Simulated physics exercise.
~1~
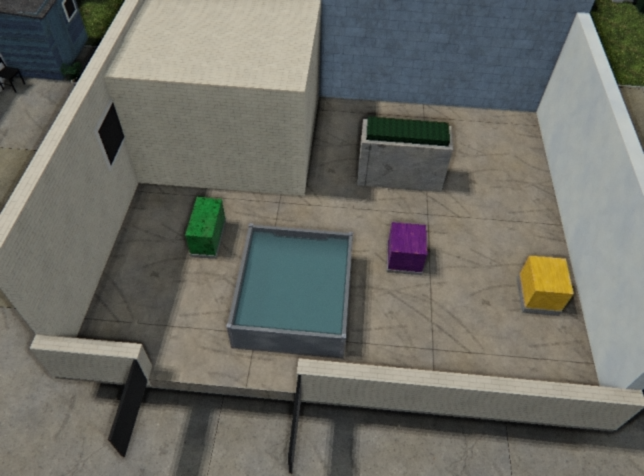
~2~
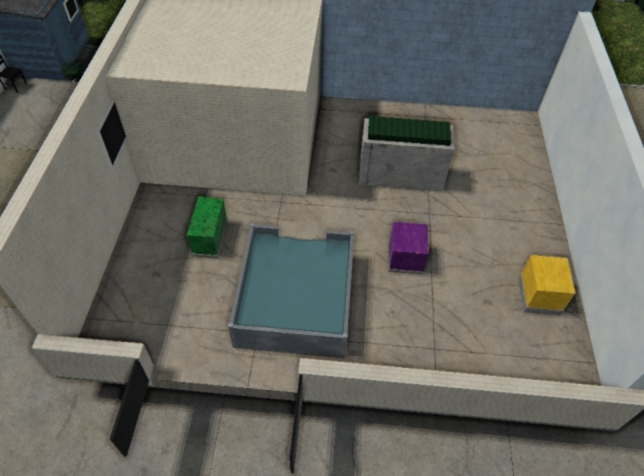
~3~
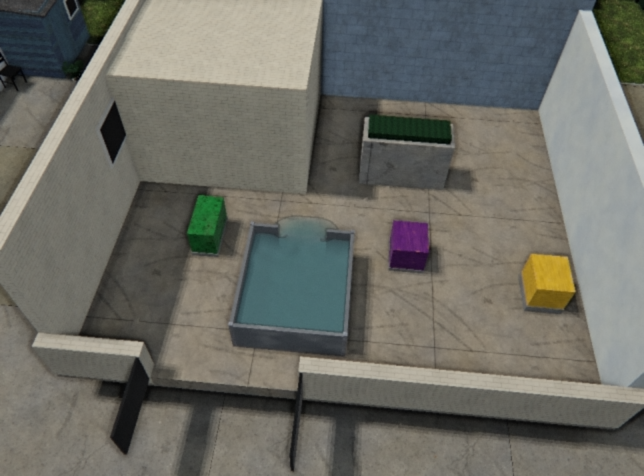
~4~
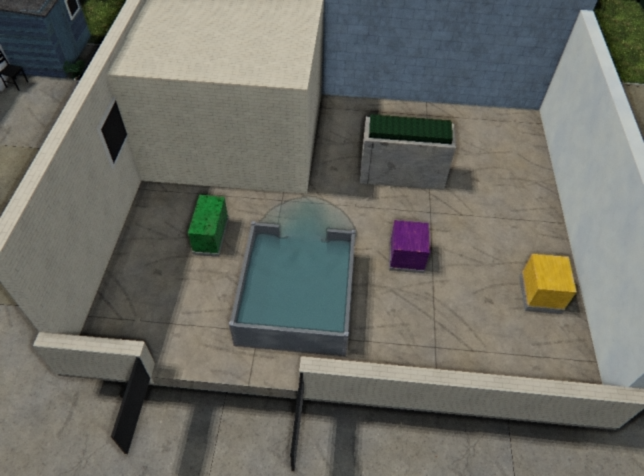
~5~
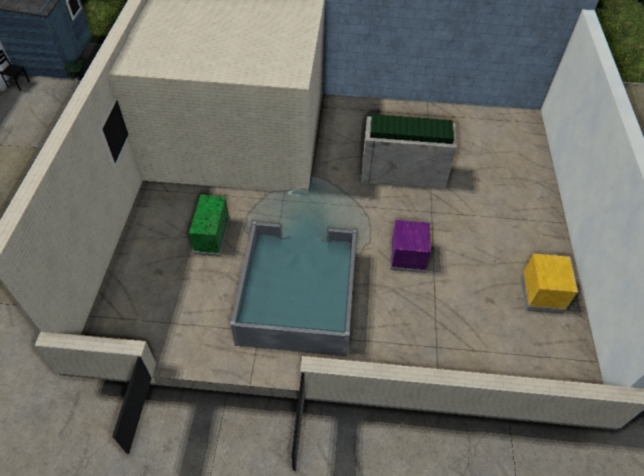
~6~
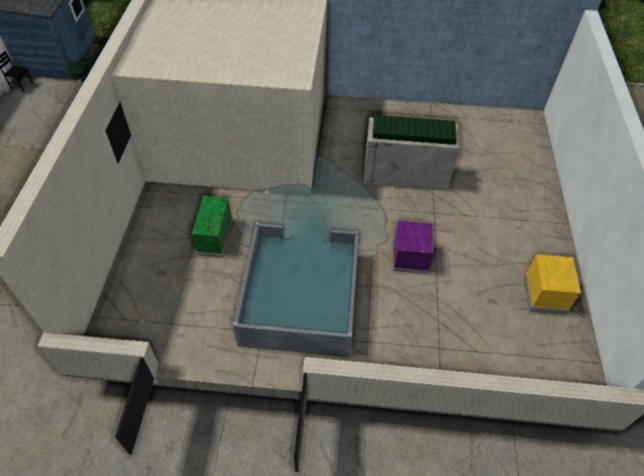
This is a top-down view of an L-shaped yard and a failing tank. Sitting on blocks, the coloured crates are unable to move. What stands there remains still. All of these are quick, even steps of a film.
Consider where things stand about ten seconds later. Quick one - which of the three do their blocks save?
The green crate sits too low. The yellow crate sits high enough. The purple crate sits high enough.
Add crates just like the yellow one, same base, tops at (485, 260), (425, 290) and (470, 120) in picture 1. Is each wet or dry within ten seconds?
Result, in sequence: Is missed, is missed, is missed.
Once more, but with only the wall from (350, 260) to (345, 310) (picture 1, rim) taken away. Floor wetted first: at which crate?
Answer: The purple-painted one.
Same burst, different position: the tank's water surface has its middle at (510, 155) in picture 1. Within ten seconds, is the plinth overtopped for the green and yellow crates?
Green crate goes unreached. Yellow crate goes unreached.
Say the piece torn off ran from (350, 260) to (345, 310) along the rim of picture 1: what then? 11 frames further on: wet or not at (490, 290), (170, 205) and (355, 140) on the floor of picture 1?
Obs. 1: Sodden; obs. 2: Moisture-free; obs. 3: Moisture-free.
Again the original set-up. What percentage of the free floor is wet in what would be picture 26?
It comes to 45 per cent.
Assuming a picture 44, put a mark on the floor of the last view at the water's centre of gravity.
I would point to (328, 219).
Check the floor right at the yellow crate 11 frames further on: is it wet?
Looking at yellow, I'd say the flood is elsewhere.
A moment on, water covers 20 % of the floor; the green crate water round its plinth, the yellow crate not reached, the purple crate water round its plinth.
Next, water covers 30 % of the floor; the green crate water round its plinth, the yellow crate not reached, the purple crate water round its plinth.
Then, water covers 45 % of the floor; the green crate water round its plinth, the yellow crate not reached, the purple crate water round its plinth.
Later, water covers 70 % of the floor; the green crate water round its plinth, the yellow crate water round its plinth, the purple crate water round its plinth.
In the end, water covers 85 % of the floor; the green crate was topped, the yellow crate stayed above the water, the purple crate stayed above the water.
